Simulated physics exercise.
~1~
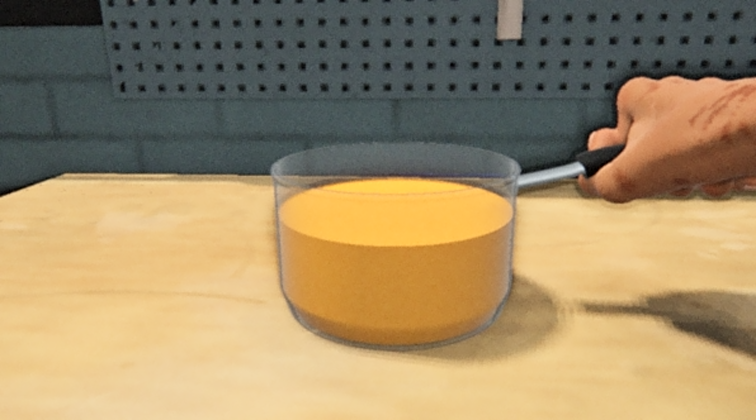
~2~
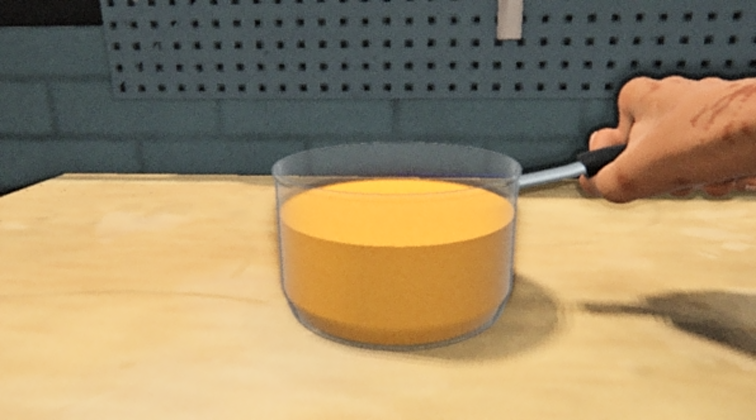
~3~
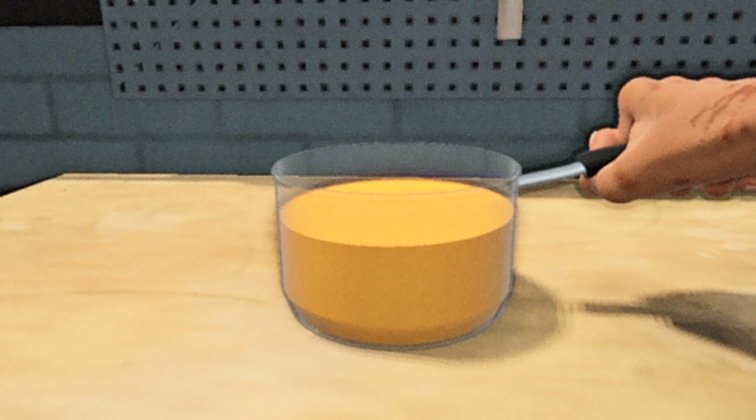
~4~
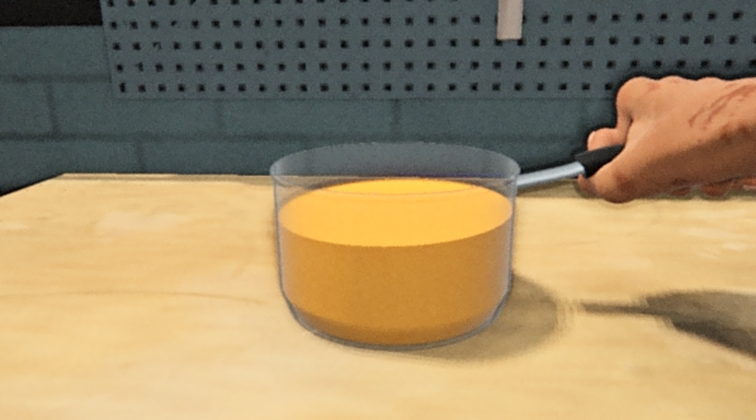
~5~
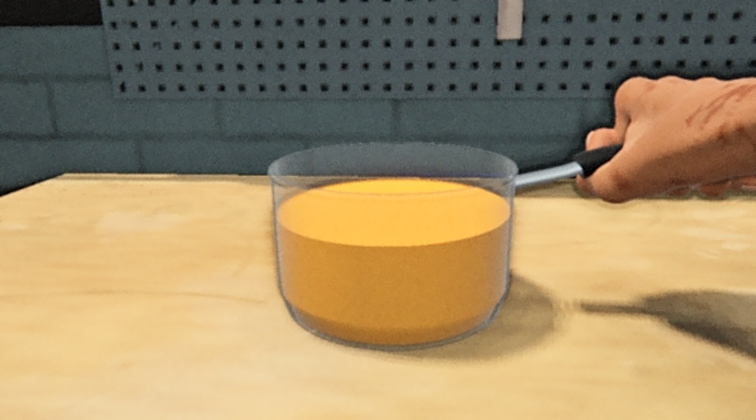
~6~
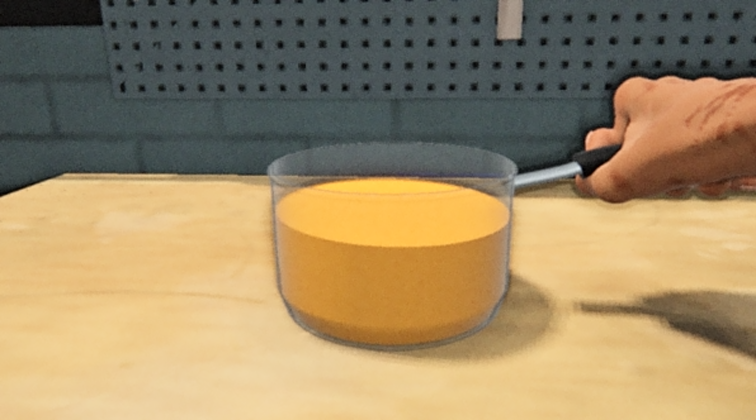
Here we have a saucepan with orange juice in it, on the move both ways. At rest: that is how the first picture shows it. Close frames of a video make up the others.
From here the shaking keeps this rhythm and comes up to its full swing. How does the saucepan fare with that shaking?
Nothing escapes.
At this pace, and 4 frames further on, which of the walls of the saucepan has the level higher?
On the right portion, then.
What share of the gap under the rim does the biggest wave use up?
It tops out at roughly 40 per cent.
Next, the highest wave so far climbs under half way to the rim.
Finally, the highest wave so far climbs under half way to the rim; nothing has left it.
